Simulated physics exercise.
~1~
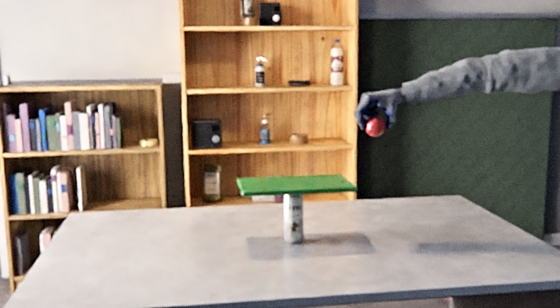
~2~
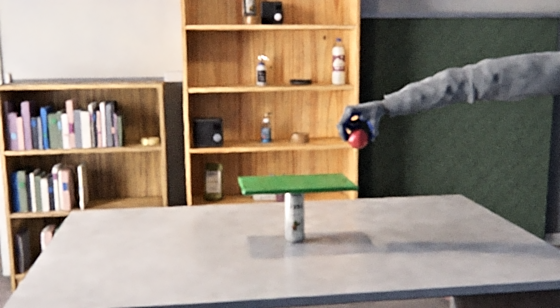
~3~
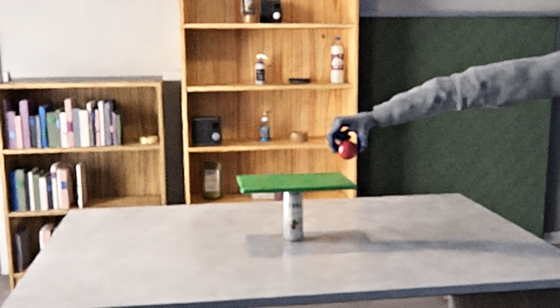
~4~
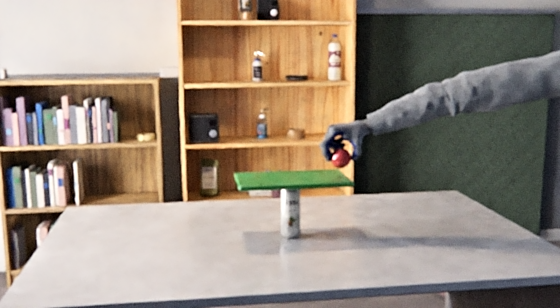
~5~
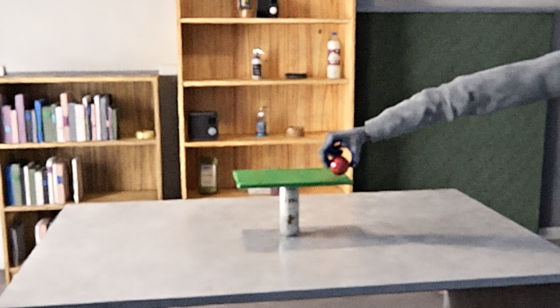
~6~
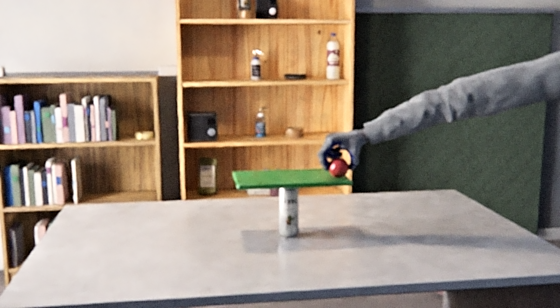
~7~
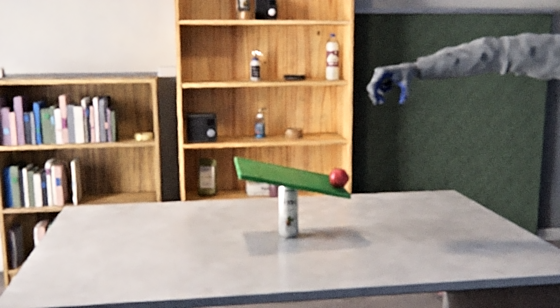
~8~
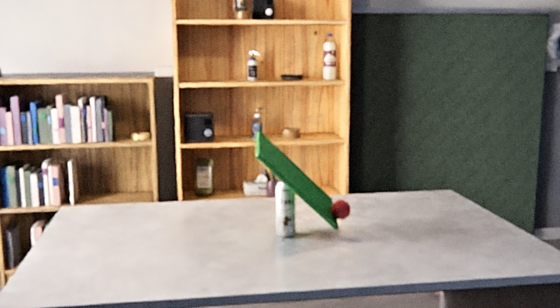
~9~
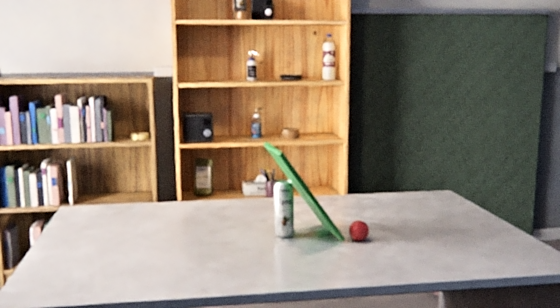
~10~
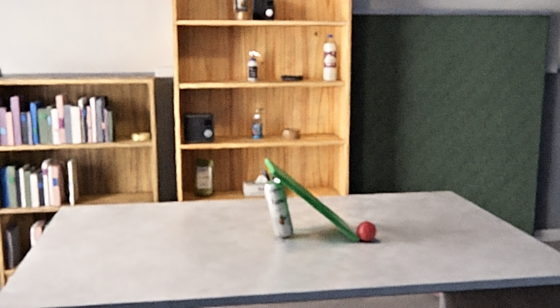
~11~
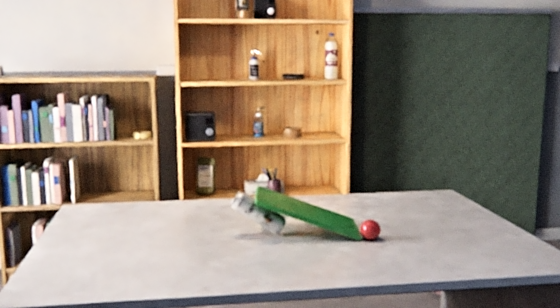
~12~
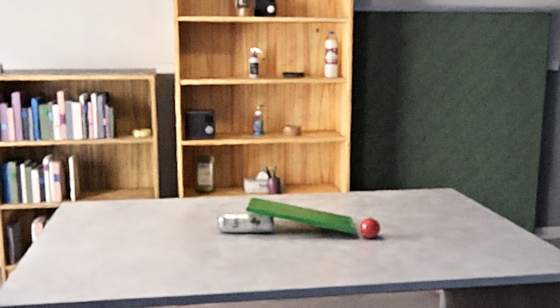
To begin with, a green lid lies flat across an upright white can on a gray table, with wooden shelves behind, while a gloved-looking hand brings in a red tomato from the right. The hand lowers the tomato onto the lid's right end, then lets go and draws back. The lid tips steeply down to the right, and the tomato drops to the table and rolls slightly right. The lid slides down after it, and the can leans left and topples. Finally, the can lies on its side with the lid slanted against it, the tomato resting by the lid's lower end.
